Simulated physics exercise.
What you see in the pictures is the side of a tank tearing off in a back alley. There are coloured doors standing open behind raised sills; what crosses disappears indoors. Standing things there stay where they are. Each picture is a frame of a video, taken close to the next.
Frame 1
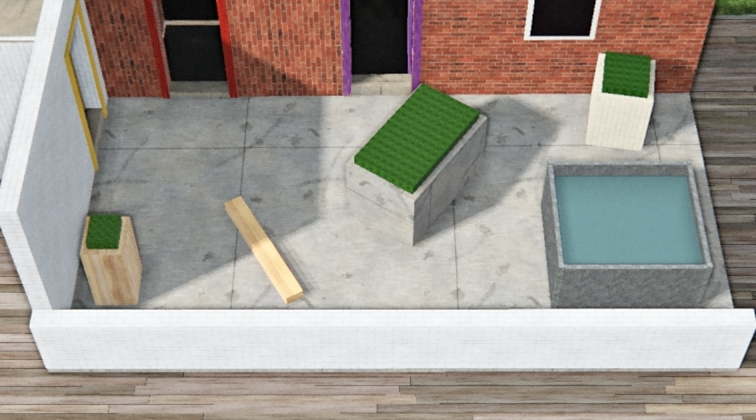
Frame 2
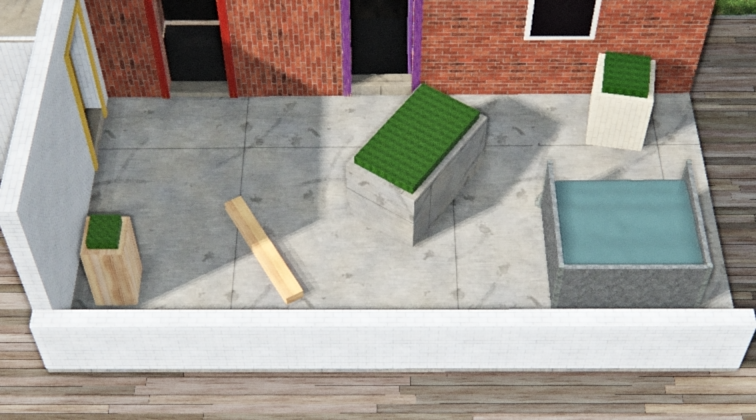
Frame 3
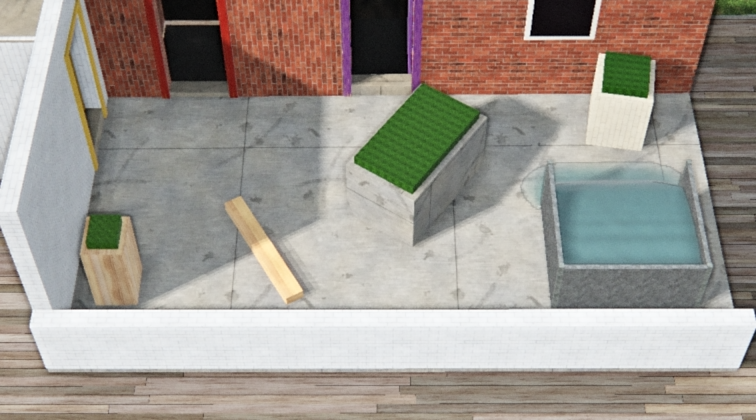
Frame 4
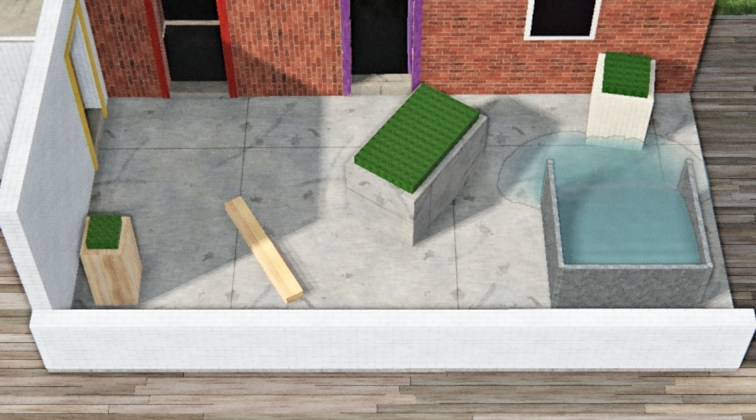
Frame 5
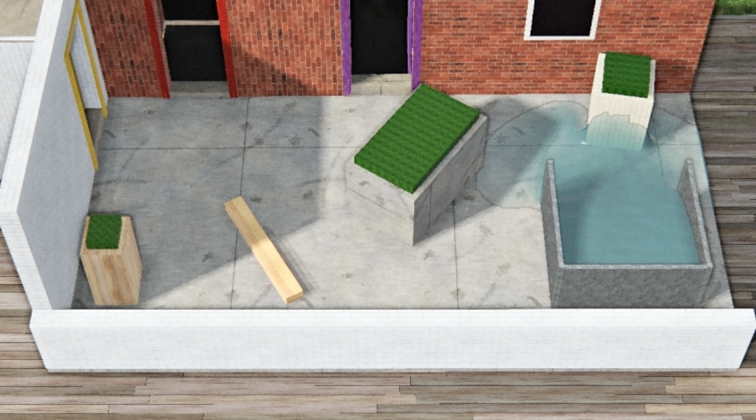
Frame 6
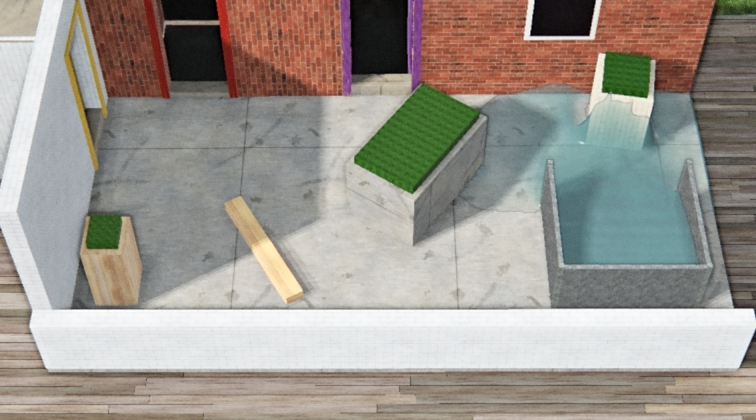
Water pours out through the open far side of a grey stone tank in a walled paved yard, spreads across the concrete, then surrounds the base of a pale grass-topped block and reaches toward the brick wall behind.
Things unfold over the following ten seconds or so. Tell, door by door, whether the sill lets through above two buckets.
My prediction: Red door: Never surpasses it; yellow door: Never surpasses it; purple door: Never surpasses it.
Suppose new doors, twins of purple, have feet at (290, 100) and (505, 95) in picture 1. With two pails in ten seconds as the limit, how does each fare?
Well, the first one doesn't reach it and the other one overshoots.
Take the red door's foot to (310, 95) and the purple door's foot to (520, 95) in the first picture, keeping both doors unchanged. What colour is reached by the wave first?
It's the one in purple.
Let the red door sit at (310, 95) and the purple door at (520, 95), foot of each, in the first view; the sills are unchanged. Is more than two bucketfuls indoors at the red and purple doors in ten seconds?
I'd say the red remains short of it and the purple beats the mark.
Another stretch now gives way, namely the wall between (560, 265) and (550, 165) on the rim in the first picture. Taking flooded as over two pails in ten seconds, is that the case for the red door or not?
Answer: Red crosses the line.
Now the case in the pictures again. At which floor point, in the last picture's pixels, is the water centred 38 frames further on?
Roughly (361, 193).
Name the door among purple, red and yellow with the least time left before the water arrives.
The door marked purple.
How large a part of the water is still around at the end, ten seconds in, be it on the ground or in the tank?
The share not yet gone is roughly 60 percent.
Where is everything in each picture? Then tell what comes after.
In the first frame, still water in the water tank at (626, 217).
In the second frame, water pours out on the water tank's far side and has run to a hidden place.
In the third frame, the front is at (529, 185), out from the gap on the water tank's far side.
In the fourth frame, the front is at (514, 159), out from the gap on the water tank's far side.
In the fifth frame, water pours out on the water tank's far side and has run to (542, 110).
In the sixth frame, the front is at (508, 95), out from the gap on the water tank's far side.
A moment on, water covers 20 % of the floor; the red door not reached, the yellow door not reached, the purple door wet at the sill, nothing in.
Next, water covers 35 % of the floor; the red door wet at the sill, nothing in, the yellow door not reached, the purple door wet at the sill, nothing in.
Then, water covers 55 % of the floor; the red door wet at the sill, nothing in, the yellow door wet at the sill, nothing in, the purple door wet at the sill, nothing in.
Later, water covers 80 % of the floor; the red door wet at the sill, nothing in, the yellow door wet at the sill, nothing in, the purple door wet at the sill, nothing in.
In the end, water covers 85 % of the floor; the red door wet at the sill, nothing in, the yellow door wet at the sill, nothing in, the purple door wet at the sill, nothing in.
